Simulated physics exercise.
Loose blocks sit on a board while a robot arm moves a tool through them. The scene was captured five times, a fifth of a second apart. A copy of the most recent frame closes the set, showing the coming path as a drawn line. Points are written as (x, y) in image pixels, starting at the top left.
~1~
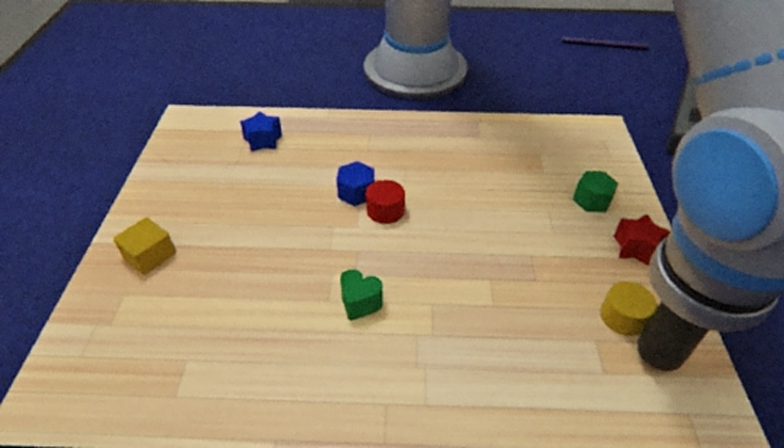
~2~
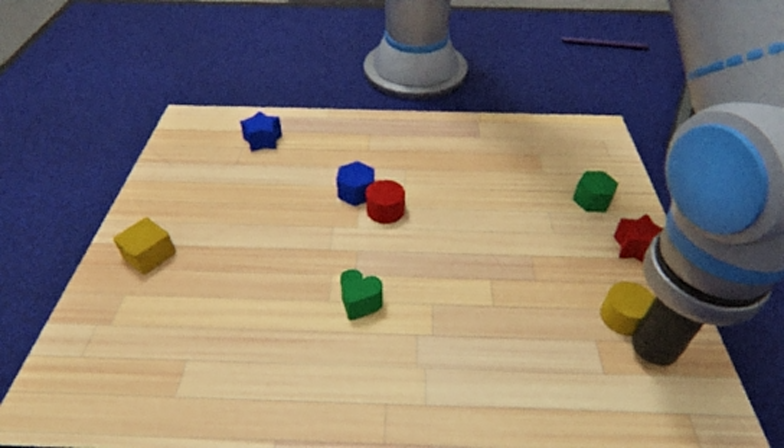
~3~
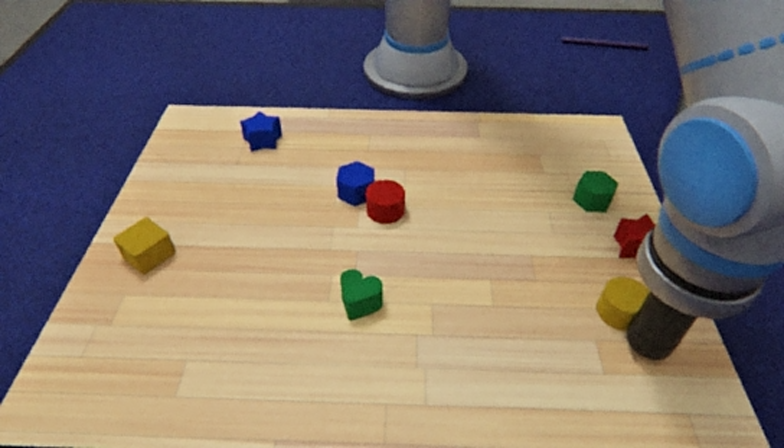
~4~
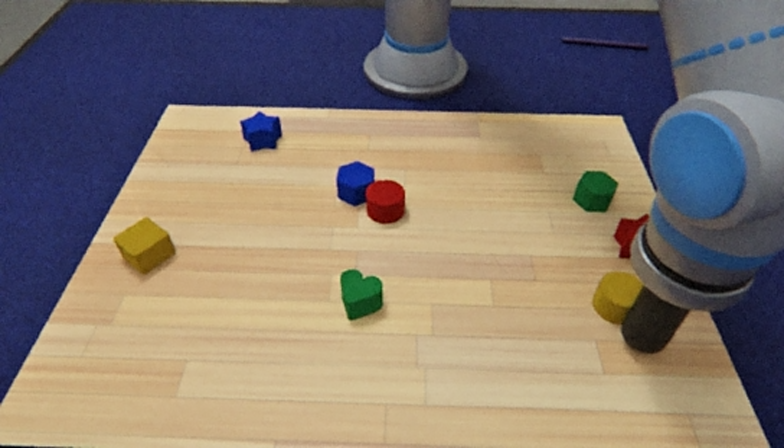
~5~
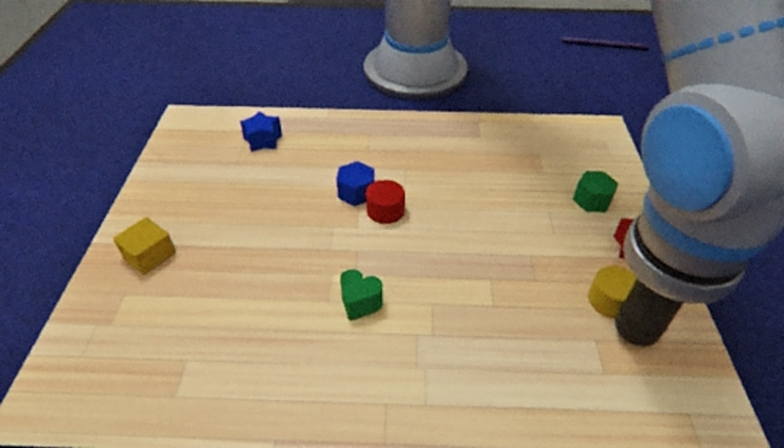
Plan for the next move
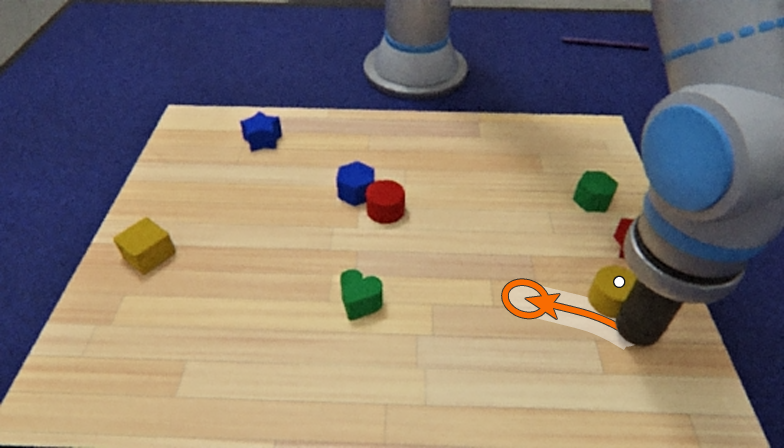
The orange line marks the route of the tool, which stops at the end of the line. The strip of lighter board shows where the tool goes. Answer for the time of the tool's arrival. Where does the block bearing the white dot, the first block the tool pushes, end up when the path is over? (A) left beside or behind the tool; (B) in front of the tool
My pick is A.
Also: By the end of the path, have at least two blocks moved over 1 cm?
It seems not.
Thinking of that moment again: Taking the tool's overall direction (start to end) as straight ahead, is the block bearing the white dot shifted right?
Yes, that is what happens.
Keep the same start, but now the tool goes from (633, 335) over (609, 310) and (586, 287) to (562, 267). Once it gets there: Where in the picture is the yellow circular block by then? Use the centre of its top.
I'd say the yellow circular block ends with its top centre at (580, 222).
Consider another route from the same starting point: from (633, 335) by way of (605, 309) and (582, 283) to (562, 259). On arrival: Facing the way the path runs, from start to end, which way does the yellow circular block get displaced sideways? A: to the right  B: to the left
The answer is A.
The line goes from (633, 335) by way of (597, 317) and (561, 307) to (526, 298); the dot is on the yellow circular block.
What follows on the original path. One third of the way, tool (600, 310); yellow circular block (603, 265).
Two thirds of the way, tool (563, 300); yellow circular block (602, 264).
At the end, tool (528, 291); yellow circular block (602, 264).
